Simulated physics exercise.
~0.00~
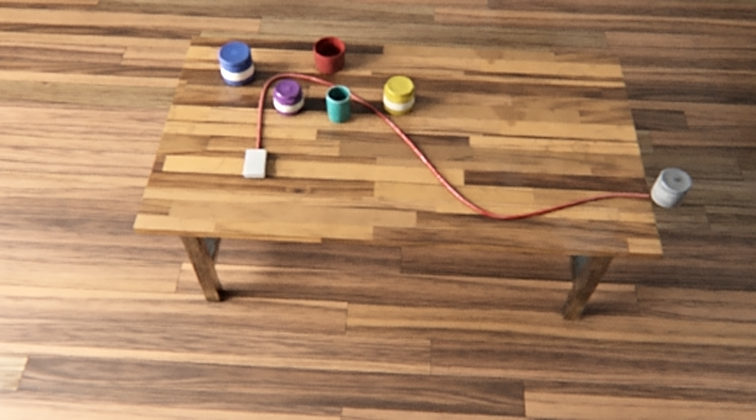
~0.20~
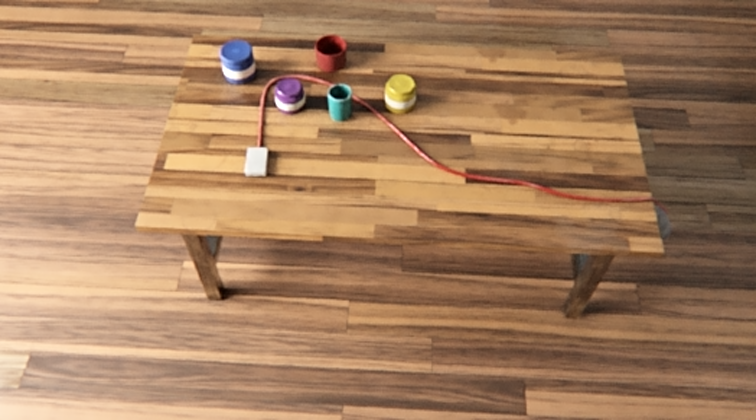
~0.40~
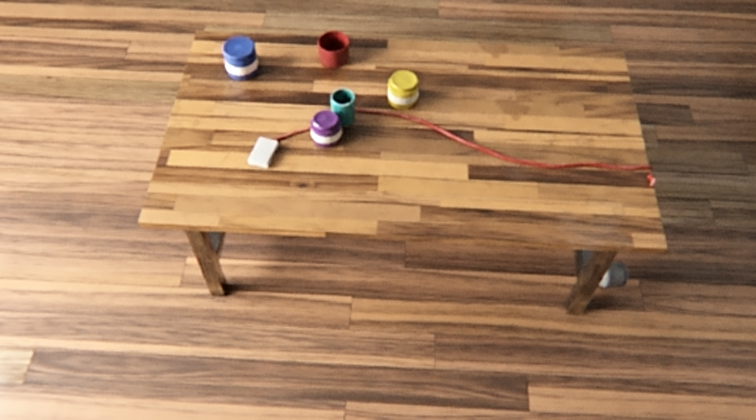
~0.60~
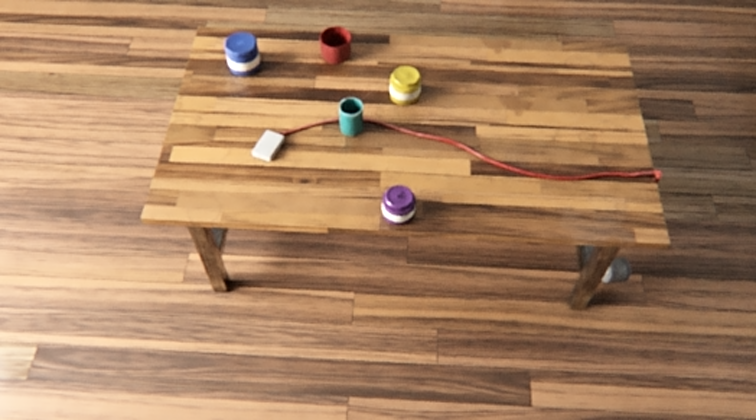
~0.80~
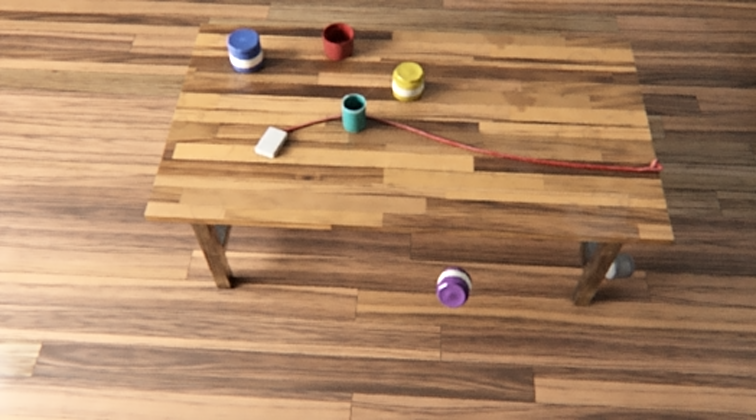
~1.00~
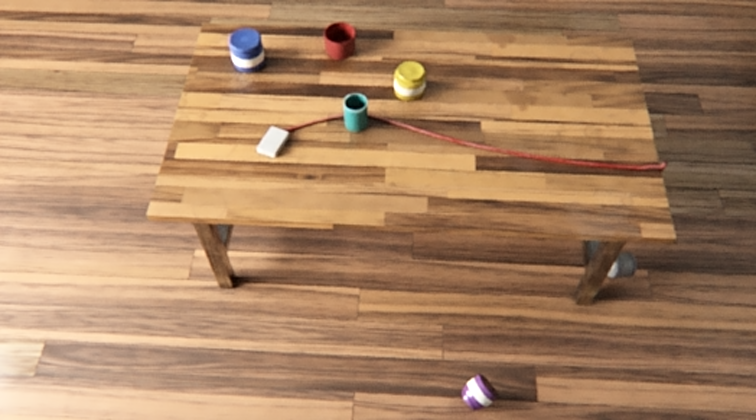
At the start, a red cable winds across a wooden table from a small white block, looping behind a purple jar and a teal mug, to a grey speaker at the right edge. Blue, yellow and red containers stand nearby. The speaker drops off the right side, drawing the cable after it. The tightening cable sweeps the purple jar forward and right, while the teal mug and the white block shift only slightly. The jar slides across the tabletop and tips over the front edge. It ends on its way down below the table, while the teal mug stays upright on top.
